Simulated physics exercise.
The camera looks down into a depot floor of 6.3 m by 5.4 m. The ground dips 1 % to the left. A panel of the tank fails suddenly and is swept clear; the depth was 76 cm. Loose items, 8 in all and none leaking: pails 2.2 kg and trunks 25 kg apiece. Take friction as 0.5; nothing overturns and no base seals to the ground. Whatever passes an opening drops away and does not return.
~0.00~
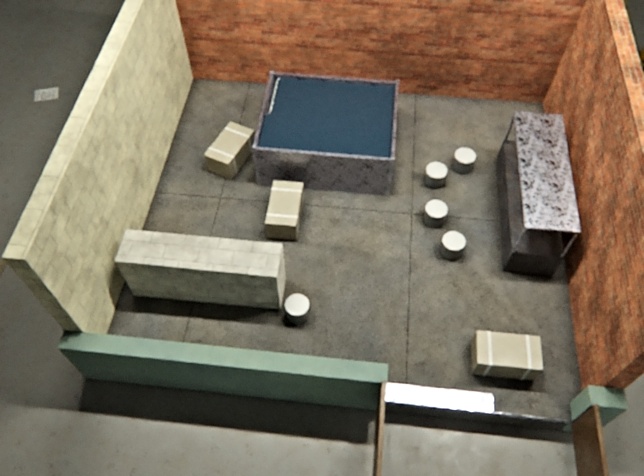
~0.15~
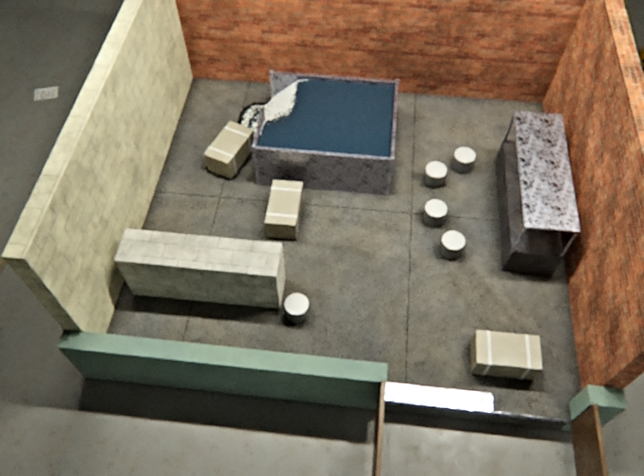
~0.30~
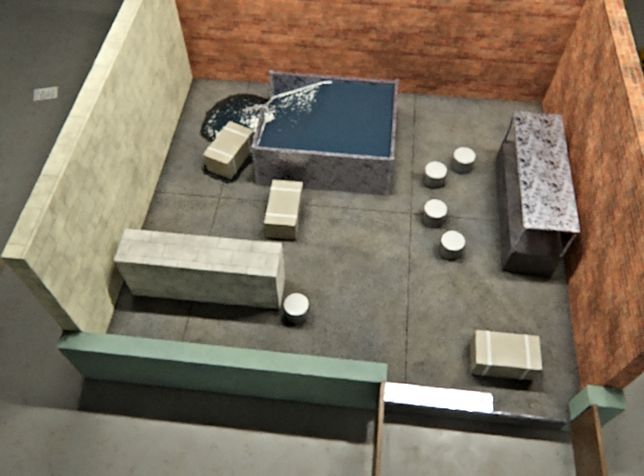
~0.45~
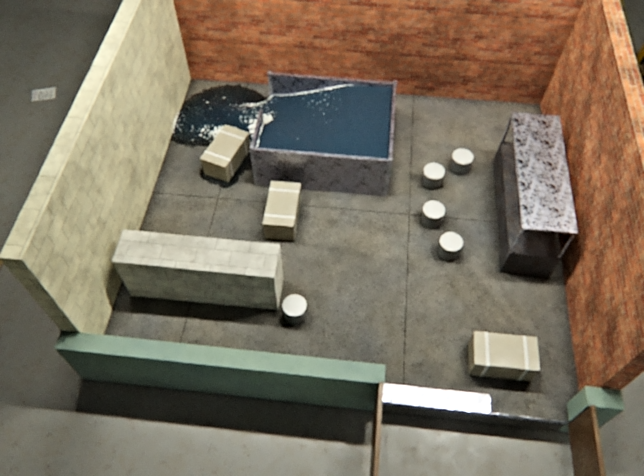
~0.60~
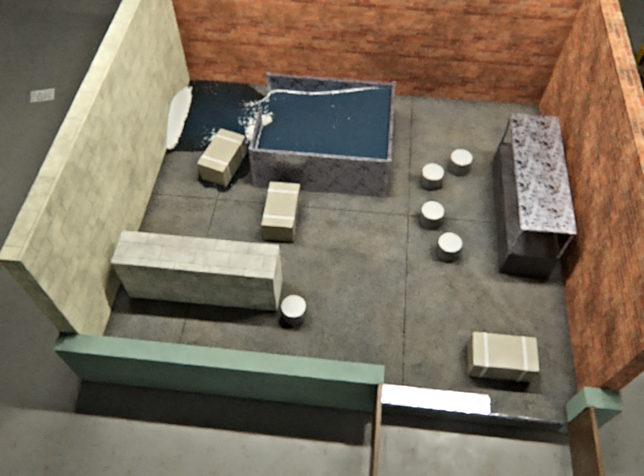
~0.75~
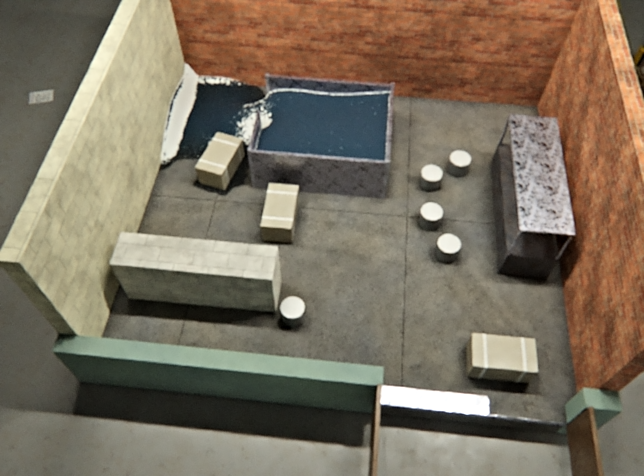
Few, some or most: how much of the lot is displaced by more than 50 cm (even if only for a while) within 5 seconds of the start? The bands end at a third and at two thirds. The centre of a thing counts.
That comes to under a third.
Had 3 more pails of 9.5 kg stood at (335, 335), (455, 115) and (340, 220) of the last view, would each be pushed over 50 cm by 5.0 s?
In that order: Short of it, past it, under.
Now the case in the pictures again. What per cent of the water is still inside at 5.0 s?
About 100 per cent.
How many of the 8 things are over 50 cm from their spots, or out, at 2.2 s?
I count 0.
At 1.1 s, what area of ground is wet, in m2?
Roughly 6.5 m2.
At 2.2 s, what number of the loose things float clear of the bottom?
I count 0.
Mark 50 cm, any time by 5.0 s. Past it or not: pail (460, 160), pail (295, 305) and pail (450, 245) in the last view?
In that order: Less, under, more.
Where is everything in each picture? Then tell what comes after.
The first picture shows a trunk at (230, 142), on the bottom; a pail at (454, 241), on the bottom; 3.3 m2 under water; 0 of 8 have shifted.
The second picture shows a trunk at (229, 142) rests on the ground; a pail at (454, 240) rests on the ground; water covers 3.8 m2; 0 of 8 have shifted.
The third picture shows a trunk at (229, 142), on the bottom; a pail at (453, 241) rests on the ground; water covers 4.5 m2; 0 of 8 have shifted.
The fourth picture shows a trunk at (225, 145) rests on the ground, 6 cm from its start; a pail at (452, 242) rests on the ground; water covers 5.4 m2; 1 of 8 have shifted.
The fifth picture shows a trunk at (222, 150), on the bottom, 13 cm from its start; a pail at (451, 242) rests on the ground; water covers 5.8 m2; 1 of 8 have shifted.
The sixth picture shows a trunk at (219, 153) rests on the ground, 18 cm from its start; a pail at (449, 243), on the bottom; 6.1 m2 under water; 1 of 8 have shifted.
After 1.1 s 0 of 8 are over 50 cm from their spots; 0 afloat.
After 2.2 s 0 of 8 are over 50 cm from their spots; 0 afloat.
After 3.5 s 0 of 8 are over 50 cm from their spots; 0 afloat.
After 5.0 s 2 of 8 are over 50 cm from their spots, and 2 have been at some point; 2 afloat.
